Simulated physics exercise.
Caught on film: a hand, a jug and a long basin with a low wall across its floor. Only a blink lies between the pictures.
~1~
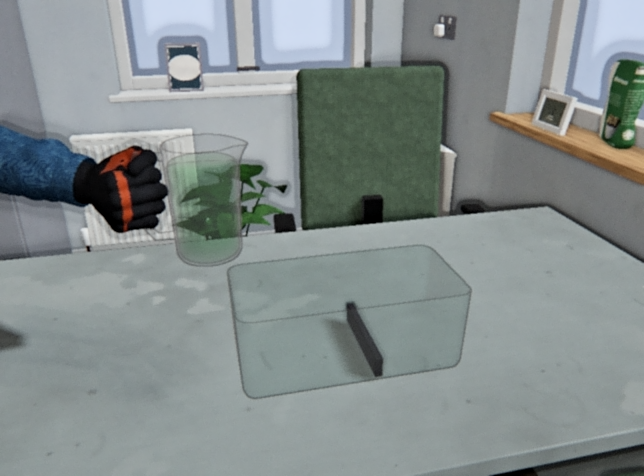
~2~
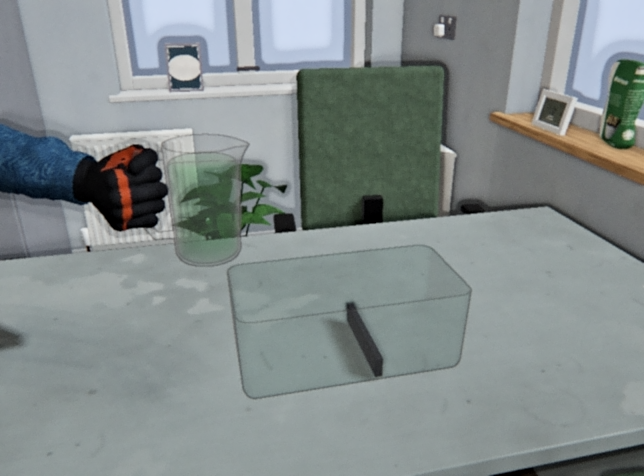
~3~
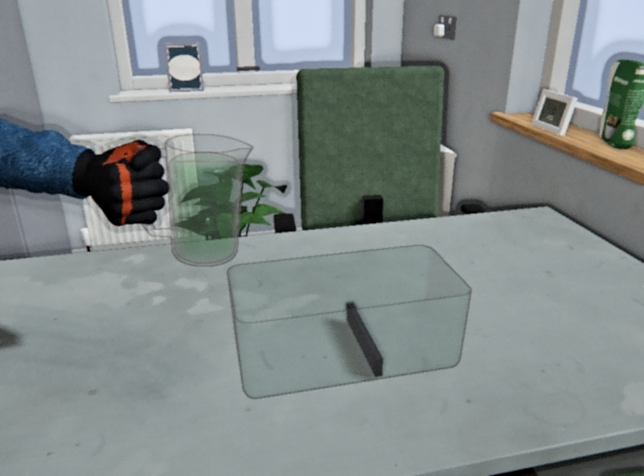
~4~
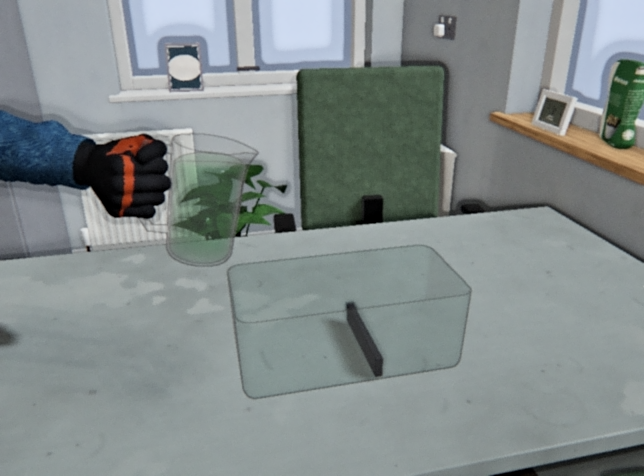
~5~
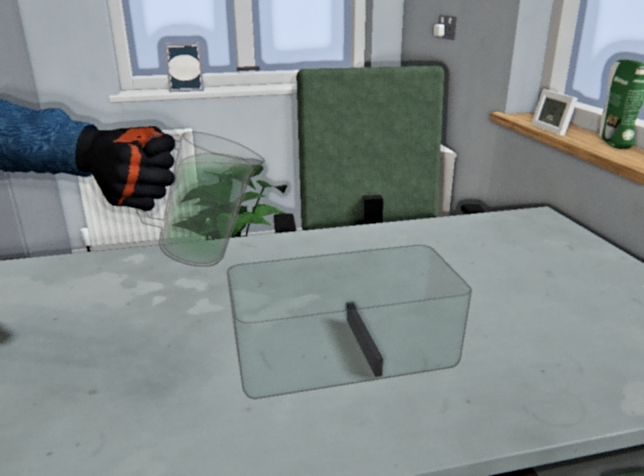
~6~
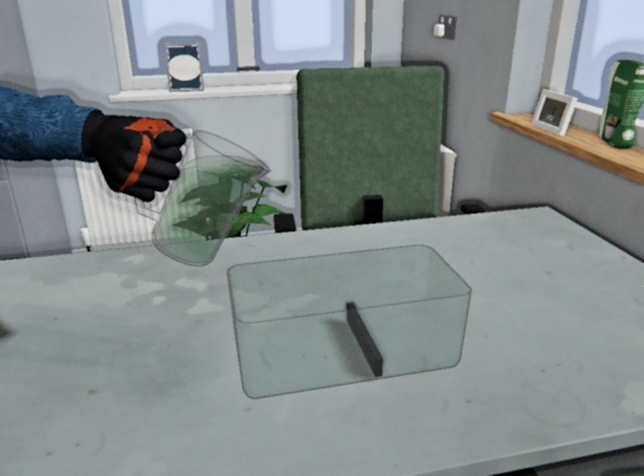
To begin with, a black-and-orange gloved hand holds a clear jug of greenish liquid almost upright, left of a see-through basin with a low dark wall across its floor. The hand then gradually tilts the jug rightward, its rim leaning toward the basin, which stays still on the table.
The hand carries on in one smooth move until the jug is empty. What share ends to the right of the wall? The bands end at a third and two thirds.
The share right of the wall is not even a third.
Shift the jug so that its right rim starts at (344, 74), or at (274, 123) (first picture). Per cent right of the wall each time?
The first gives 50 %, the second 40 %.
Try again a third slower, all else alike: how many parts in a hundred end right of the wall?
Roughly 10 in a hundred.
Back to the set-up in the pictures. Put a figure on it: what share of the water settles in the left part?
It comes to 90 per cent or so.
A moment on, the jug is tipped on its side and 77 per cent is still to pour, 5 is left of the wall and 0 right of it.
Next, the jug is tipped on its side and 42 per cent is still to pour, 38 is left of the wall and 1 right of it.
Then the jug is tipped on its side and 16 per cent is still to pour, 67 is left of the wall and 5 right of it.
Later the jug is tipped on its side and 6 per cent is still to pour, 80 is left of the wall and 8 right of it.
At rest 88 per cent lies left of the wall, 9 right of it and 3 outside.
